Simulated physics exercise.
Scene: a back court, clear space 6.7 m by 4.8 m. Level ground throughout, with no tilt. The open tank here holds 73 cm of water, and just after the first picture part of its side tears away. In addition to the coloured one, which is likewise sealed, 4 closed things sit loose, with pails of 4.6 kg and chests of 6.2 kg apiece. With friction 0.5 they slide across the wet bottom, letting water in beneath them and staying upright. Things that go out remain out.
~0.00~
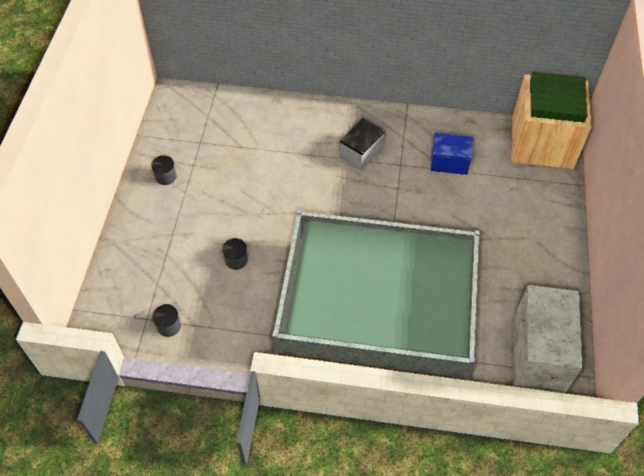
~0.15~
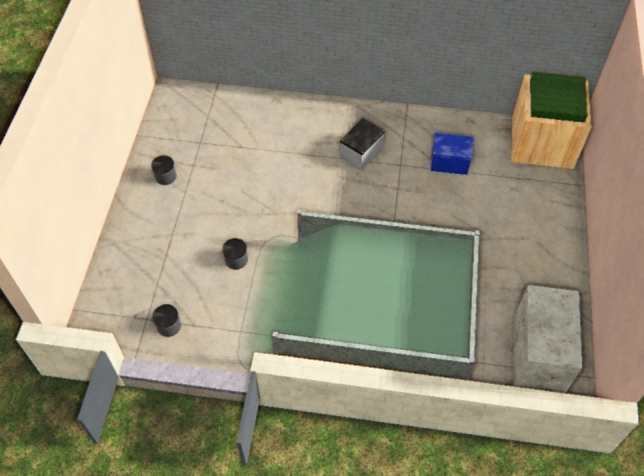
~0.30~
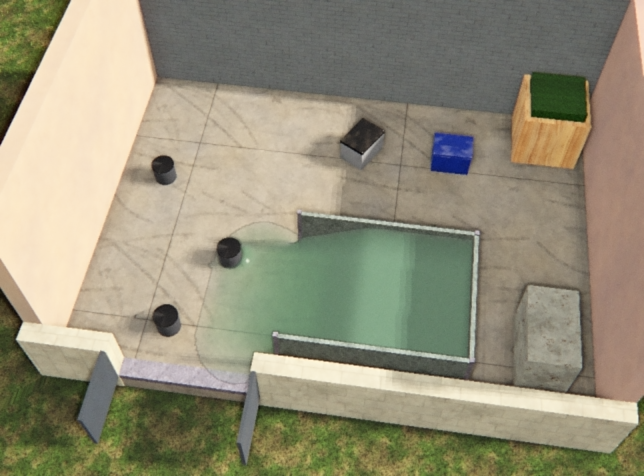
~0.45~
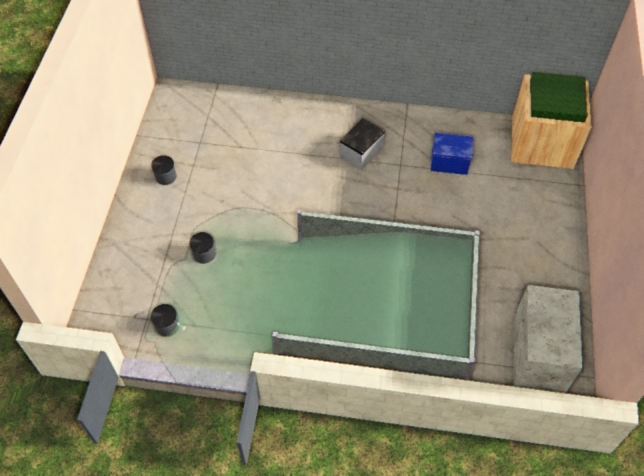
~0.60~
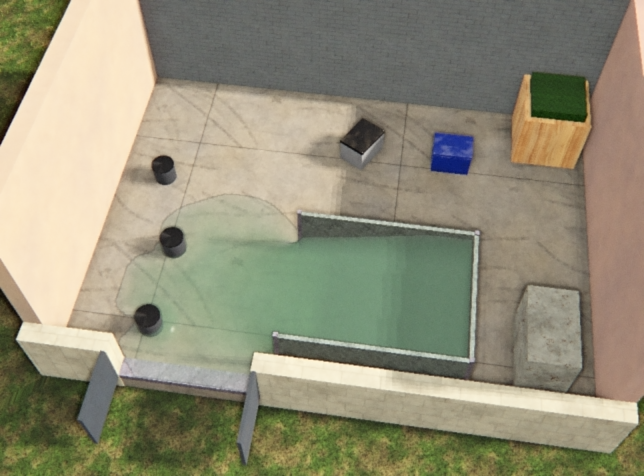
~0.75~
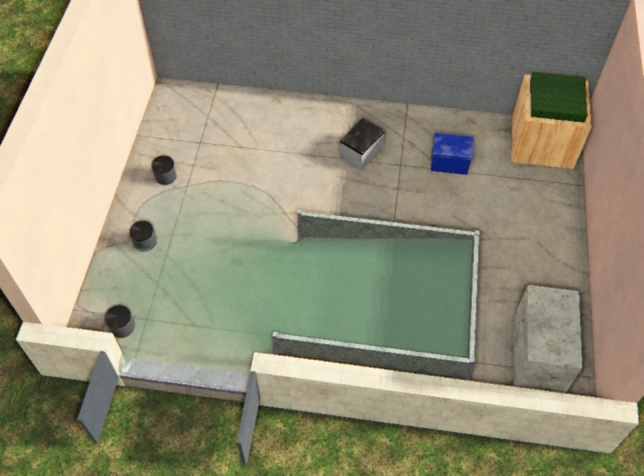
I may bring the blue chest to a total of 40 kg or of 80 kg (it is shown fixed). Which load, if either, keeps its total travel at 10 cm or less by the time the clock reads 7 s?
It's going to be fine with the lighter option.
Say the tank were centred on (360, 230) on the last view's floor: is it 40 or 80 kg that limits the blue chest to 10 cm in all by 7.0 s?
Then it turns out the heavier mass is required.
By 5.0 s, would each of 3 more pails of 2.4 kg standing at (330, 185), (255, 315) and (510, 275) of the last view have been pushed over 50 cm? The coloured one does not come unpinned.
Results, in sequence: Not exceeded / exceeded / not exceeded.
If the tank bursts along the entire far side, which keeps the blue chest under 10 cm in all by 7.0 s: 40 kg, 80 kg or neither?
Under that change, neither pick does it.
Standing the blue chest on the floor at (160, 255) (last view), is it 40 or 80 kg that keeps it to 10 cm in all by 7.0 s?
Looks like the outcome is this: No option works.
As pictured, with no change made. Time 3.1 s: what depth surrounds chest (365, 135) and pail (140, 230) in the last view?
Depth approx. 0 cm / 23 cm.
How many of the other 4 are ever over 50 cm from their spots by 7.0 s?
I make it 4.
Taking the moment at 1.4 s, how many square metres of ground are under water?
About 13 m2 is covered.
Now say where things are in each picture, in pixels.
In the first frame, the blue chest at (453, 145), on the bottom; water covers 3.7 m2; 0 of 5 have shifted.
In the second frame, the blue chest at (453, 145) rests on the ground; water covers 4.7 m2; 0 of 5 have shifted.
In the third frame, the blue chest at (453, 145) rests on the ground; water covers 6.0 m2; 1 of 5 have shifted.
In the fourth frame, the blue chest at (453, 145) rests on the ground; water covers 7.5 m2; 1 of 5 have shifted.
In the fifth frame, the blue chest at (453, 145) rests on the ground; water covers 9.1 m2; 2 of 5 have shifted.
In the sixth frame, the blue chest at (453, 145) rests on the ground; water covers 10.6 m2; 2 of 5 have shifted.
After 1.4 s the blue chest would be 0 cm from its start with 40 kg and 0 cm from its start with 80 kg; 0 cm of water round it then.
After 3.1 s the blue chest would be 0 cm from its start with 40 kg and 0 cm from its start with 80 kg; 0 cm of water round it then.
After 4.9 s the blue chest would be 0 cm from its start with 40 kg and 0 cm from its start with 80 kg; 7 cm of water round it then.
After 7.0 s the blue chest would be 0 cm from its start with 40 kg and 0 cm from its start with 80 kg; 8 cm of water round it then.
